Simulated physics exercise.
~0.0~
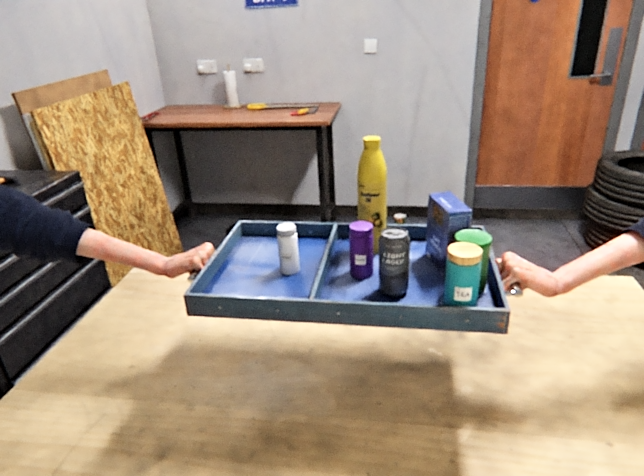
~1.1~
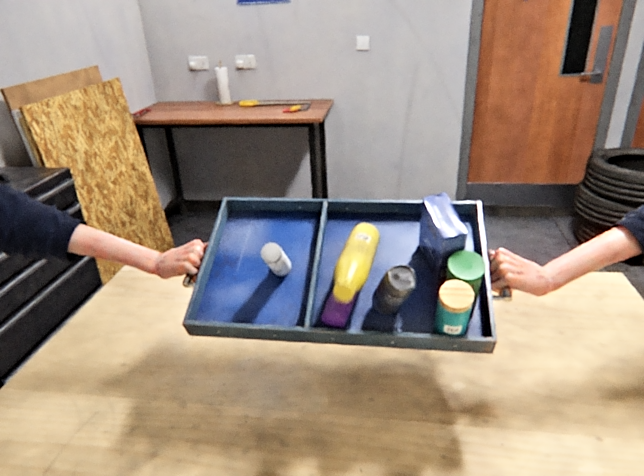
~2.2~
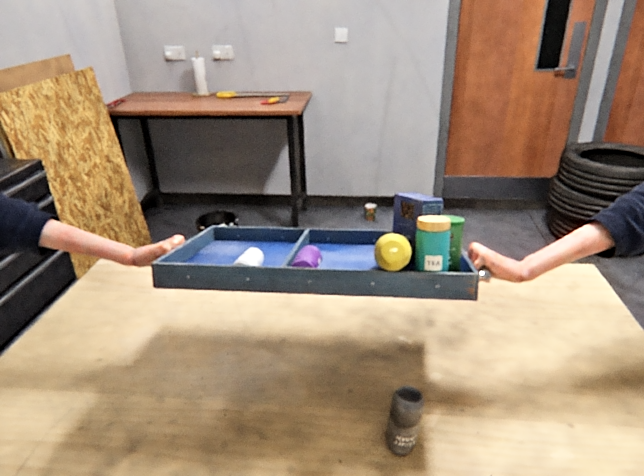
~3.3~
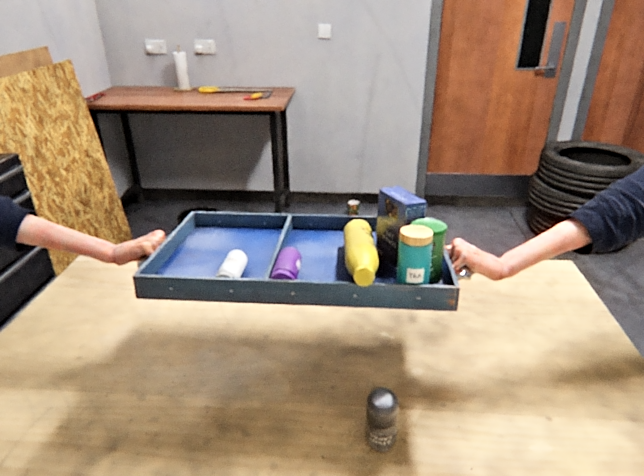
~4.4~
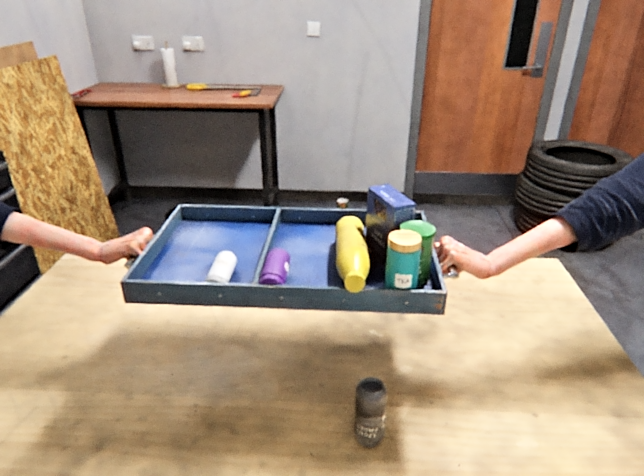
Tray tilting in two hands above a wooden table, toppling a yellow bottle and two shakers and dropping a grey can off.
